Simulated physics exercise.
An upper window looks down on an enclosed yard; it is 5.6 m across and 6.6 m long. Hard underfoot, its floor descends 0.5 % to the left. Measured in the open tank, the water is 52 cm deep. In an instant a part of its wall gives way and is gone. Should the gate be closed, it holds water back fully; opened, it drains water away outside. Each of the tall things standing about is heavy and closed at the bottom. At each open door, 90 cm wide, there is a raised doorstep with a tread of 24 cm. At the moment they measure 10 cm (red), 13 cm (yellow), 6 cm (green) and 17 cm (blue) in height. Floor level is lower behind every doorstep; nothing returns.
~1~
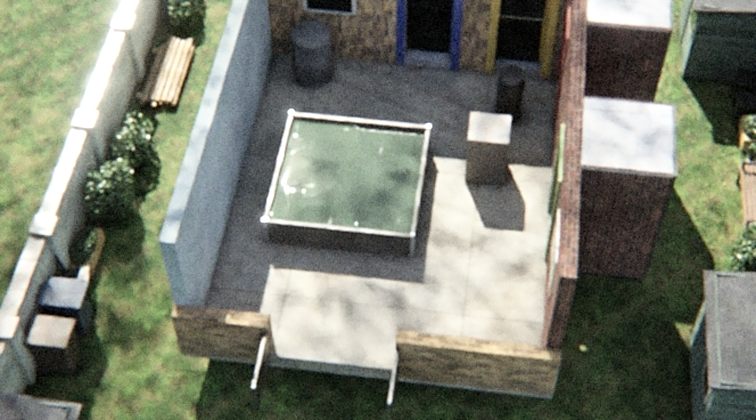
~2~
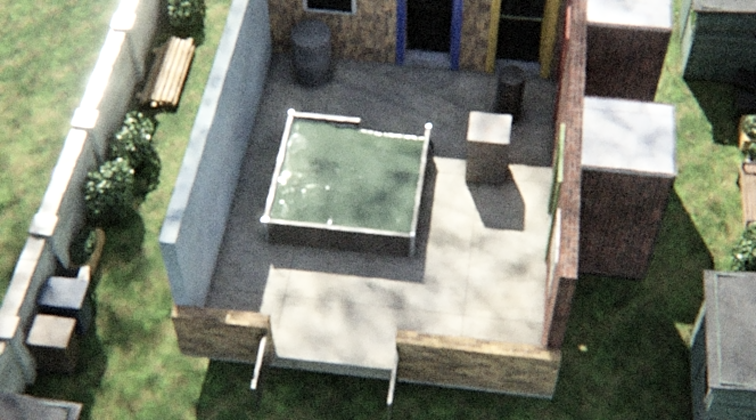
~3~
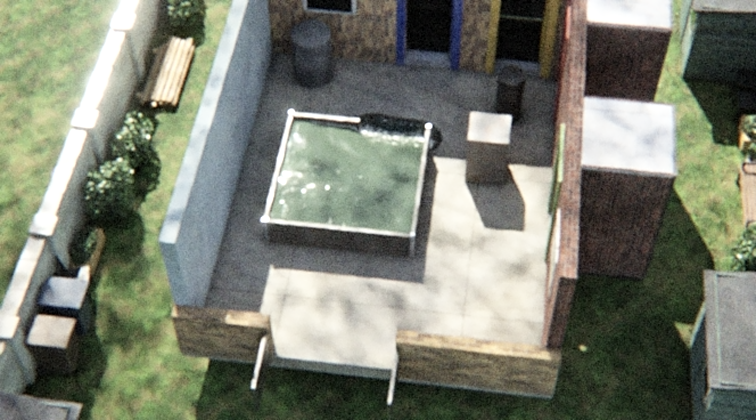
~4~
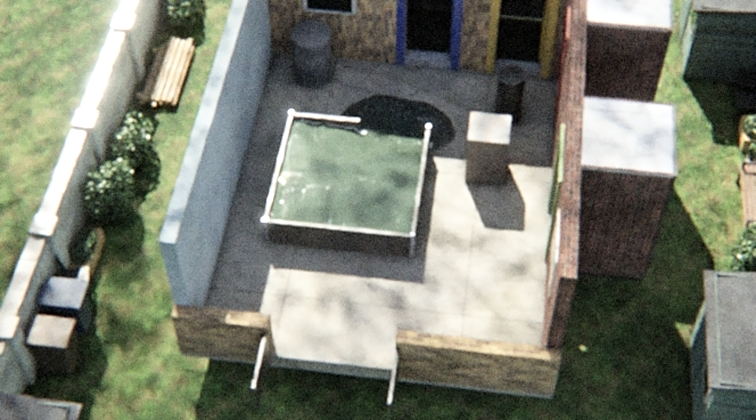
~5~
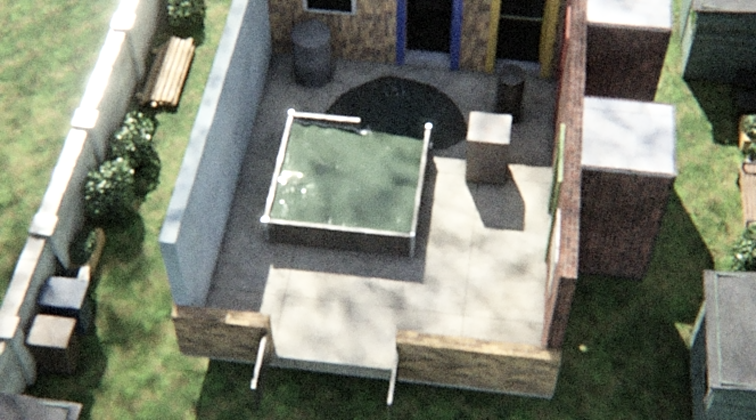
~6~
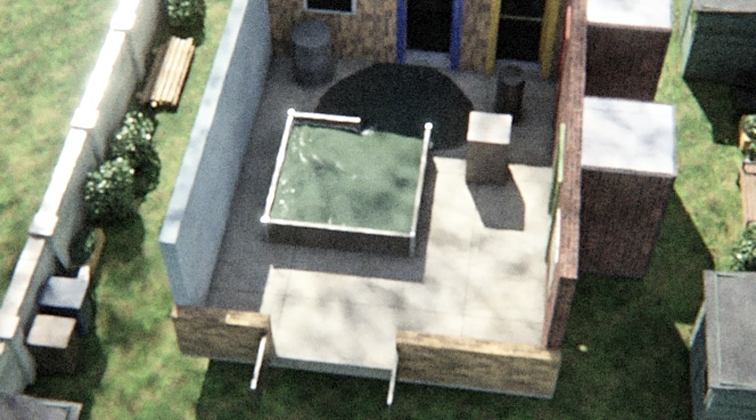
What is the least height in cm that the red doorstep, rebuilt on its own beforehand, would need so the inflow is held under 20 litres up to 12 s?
Around 23 cm would be enough.
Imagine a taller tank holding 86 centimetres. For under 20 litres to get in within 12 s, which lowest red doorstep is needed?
36 cm.
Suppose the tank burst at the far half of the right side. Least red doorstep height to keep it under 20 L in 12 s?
Roughly 13.5 cm.
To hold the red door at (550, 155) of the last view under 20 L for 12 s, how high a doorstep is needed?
Roughly 5.5 cm.
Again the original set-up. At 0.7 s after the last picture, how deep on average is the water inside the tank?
Close to 41 cm deep on average.
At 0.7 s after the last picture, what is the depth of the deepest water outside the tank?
About 30 cm.
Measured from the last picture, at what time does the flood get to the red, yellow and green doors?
Times: Red 1.3 seconds, yellow 0.8 seconds, green 3.2 seconds.
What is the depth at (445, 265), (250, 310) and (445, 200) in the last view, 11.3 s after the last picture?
The depths come to about 4, 5 and 2 cm.
Then, 0.7 s after the last picture water covers 20 % of the floor, deepest (30 cm) near (400, 67); it has not reached the red door.
Then, 2.3 s after the last picture water covers 35 % of the floor, deepest (32 cm) near (336, 62); 22 cm at the red door, 49 litres in over its 10 cm doorstep.
Then, 11.3 s after the last picture water covers 100 % of the floor, deepest (12 cm) near (484, 153); 10 cm at the red door, 276 litres in over its 10 cm doorstep.
At the red door as built, the water peaked near 23 cm, 2.7 s after the last picture.
Run again over the same 12 s with other heights there, 39 litres in over 20 cm, 5 litres over 27 cm. The limit of 20 litres is kept from about 23 cm up.
